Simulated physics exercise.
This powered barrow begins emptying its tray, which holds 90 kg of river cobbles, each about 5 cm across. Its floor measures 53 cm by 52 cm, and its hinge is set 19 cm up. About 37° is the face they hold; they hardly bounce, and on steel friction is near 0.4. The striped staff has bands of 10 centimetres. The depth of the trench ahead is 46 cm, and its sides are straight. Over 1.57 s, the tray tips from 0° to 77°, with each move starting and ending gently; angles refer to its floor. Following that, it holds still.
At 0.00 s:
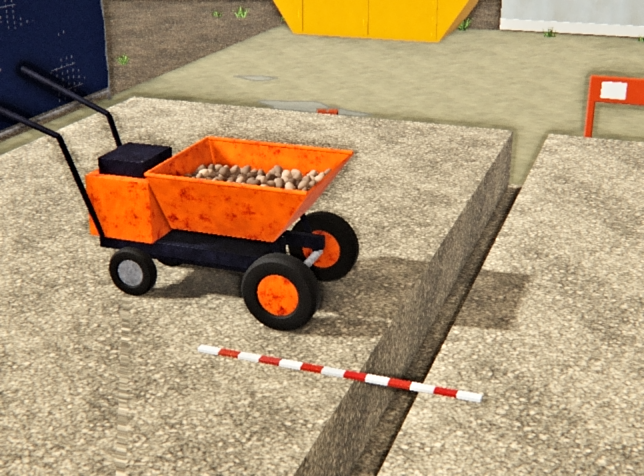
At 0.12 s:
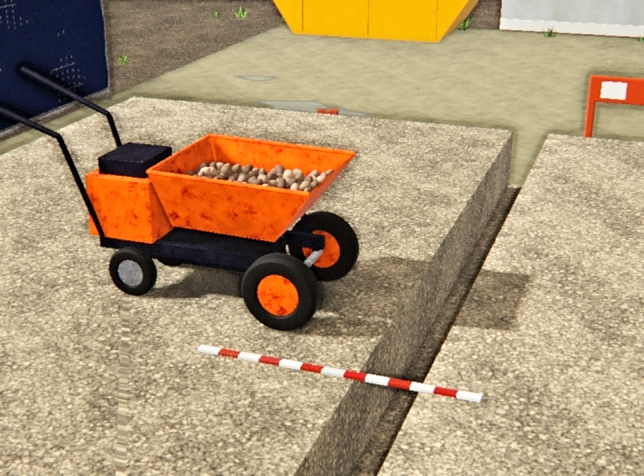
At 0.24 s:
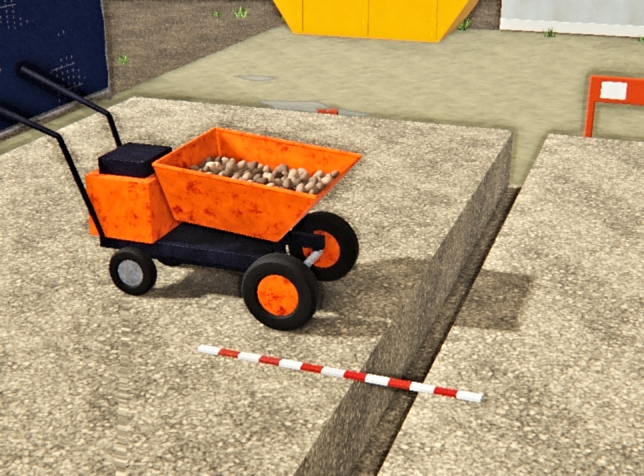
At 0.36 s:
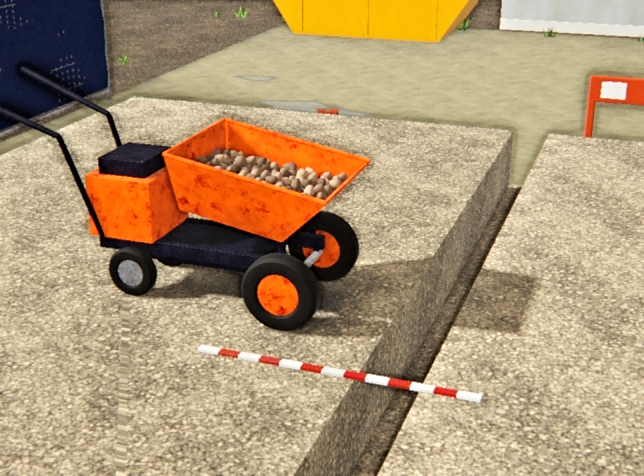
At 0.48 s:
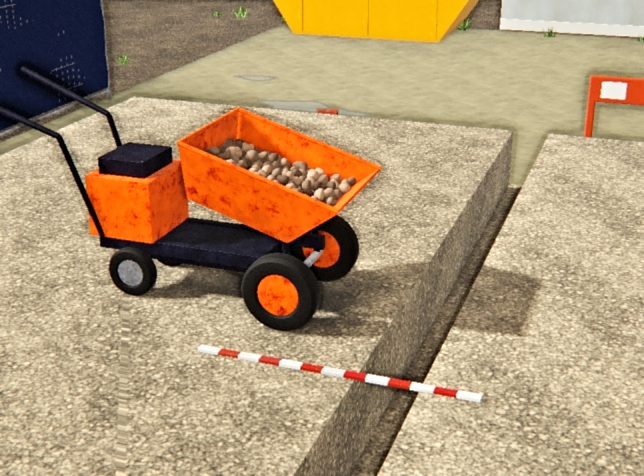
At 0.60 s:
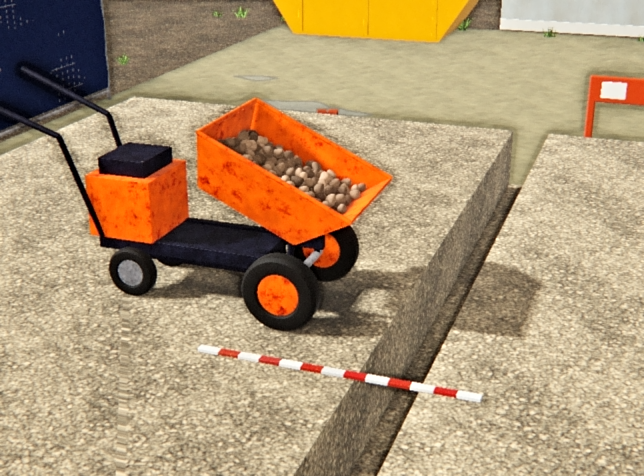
An orange motorized barrow stood still on pale, gritty ground beside a trench while its tray of rounded stones tilted gradually up at the back, its front edge lowering toward the right.
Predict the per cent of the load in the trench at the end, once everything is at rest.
Near 73 per cent.
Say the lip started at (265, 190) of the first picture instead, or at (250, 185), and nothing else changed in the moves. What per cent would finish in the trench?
About 90 per cent first, then about 65 per cent.
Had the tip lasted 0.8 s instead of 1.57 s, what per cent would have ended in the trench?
About 55%.
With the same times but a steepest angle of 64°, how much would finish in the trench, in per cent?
It would come to about 65 percent.
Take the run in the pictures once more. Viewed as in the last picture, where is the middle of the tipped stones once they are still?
I'd point to around (433, 389).
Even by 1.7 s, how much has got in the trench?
I'd put it near 40 per cent.
After 1.2 s the floor is at 65°; 100 % in the tray; the foremost stones are at (393, 270).
After 1.7 s the floor is at 77°; 41 % in the tray, 39 % in the trench, 21 % past the trench; the foremost stones are at (527, 324).
After 2.0 s the floor is at 77°; 10 % in the tray, 62 % in the trench, 28 % past the trench; the foremost stones are at (602, 322).
After 4.0 s the floor is at 77°; 0 % in the tray, 73 % in the trench, 27 % past the trench; the foremost stones are at (640, 323).
